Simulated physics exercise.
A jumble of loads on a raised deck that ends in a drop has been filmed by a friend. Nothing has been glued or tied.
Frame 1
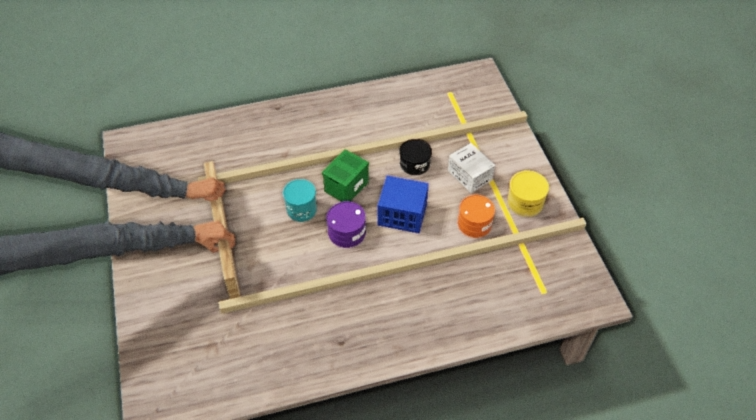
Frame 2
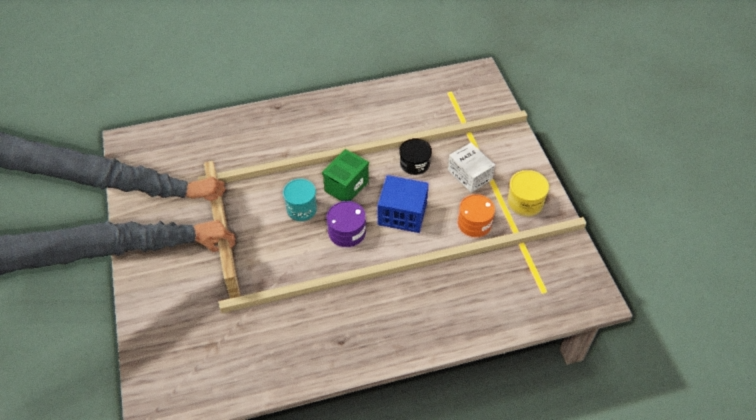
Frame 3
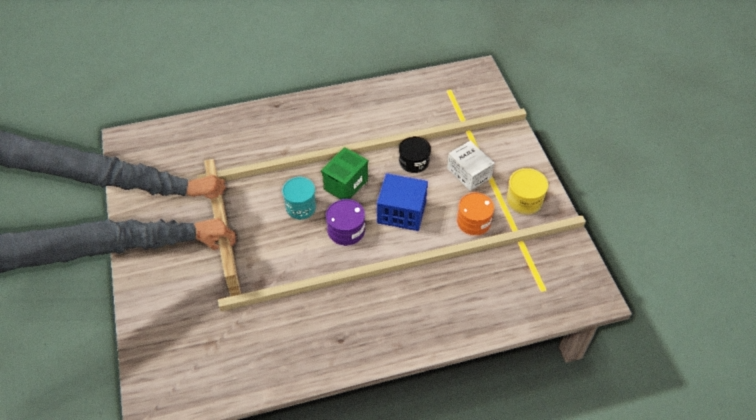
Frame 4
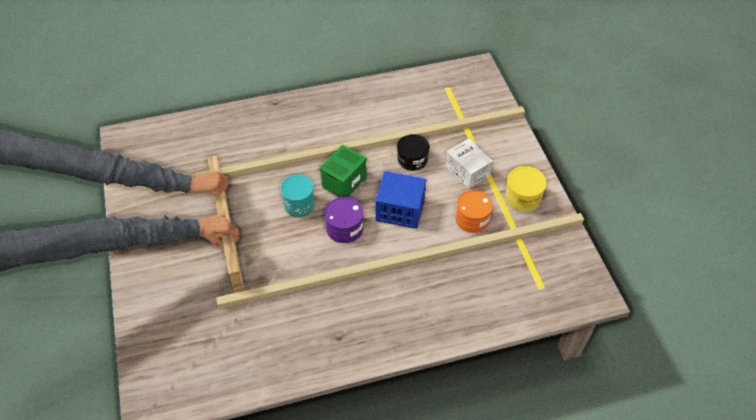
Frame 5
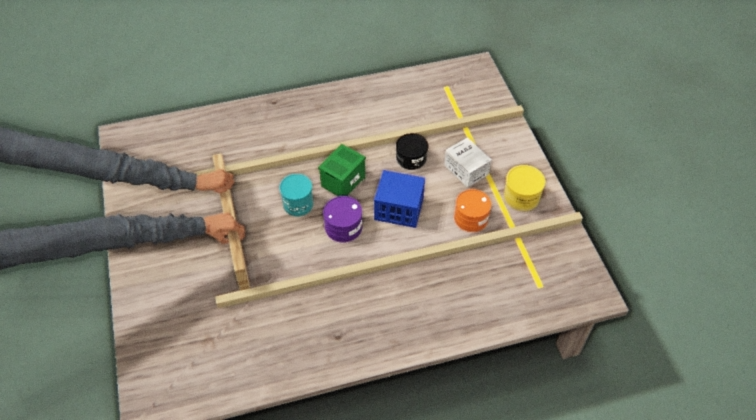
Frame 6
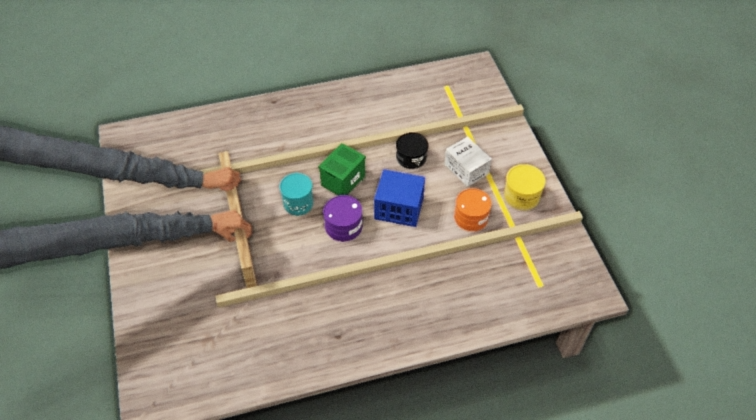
Two hands reach in from the left onto a wooden table, seen from above at an angle over a green floor. Between two wooden rails they hold a crosswise plank, with turquoise and purple canisters, green and blue crates, and a black canister ahead, and a white box, orange canister and yellow pail near a yellow line at right. The hands slide the plank slightly right, touching nothing, while the view shifts very slightly.
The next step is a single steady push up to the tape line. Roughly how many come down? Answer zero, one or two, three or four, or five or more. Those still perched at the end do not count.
One or two.
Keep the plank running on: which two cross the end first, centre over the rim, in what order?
They are the white box, then the blue crate.
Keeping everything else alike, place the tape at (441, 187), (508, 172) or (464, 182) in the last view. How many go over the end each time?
Counts per try: 0; 4; 0.
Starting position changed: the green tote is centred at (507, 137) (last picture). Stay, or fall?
Result: The green tote ends up off.
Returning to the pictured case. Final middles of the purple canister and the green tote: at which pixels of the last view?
Going in order: First (514, 179), then (487, 127).
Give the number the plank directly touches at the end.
4 end up touching it.
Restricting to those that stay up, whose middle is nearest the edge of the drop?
The one is the blue crate.
A little later, none off yet; yellow pail at rest near (524, 188); white box at rest near (468, 162); orange canister at rest near (472, 210).
Next, none off yet; yellow pail at rest near (524, 188); white box shifted a little near (482, 155); orange canister at rest near (472, 210).
When it is over, the number that fall off is one or two; down, white box.
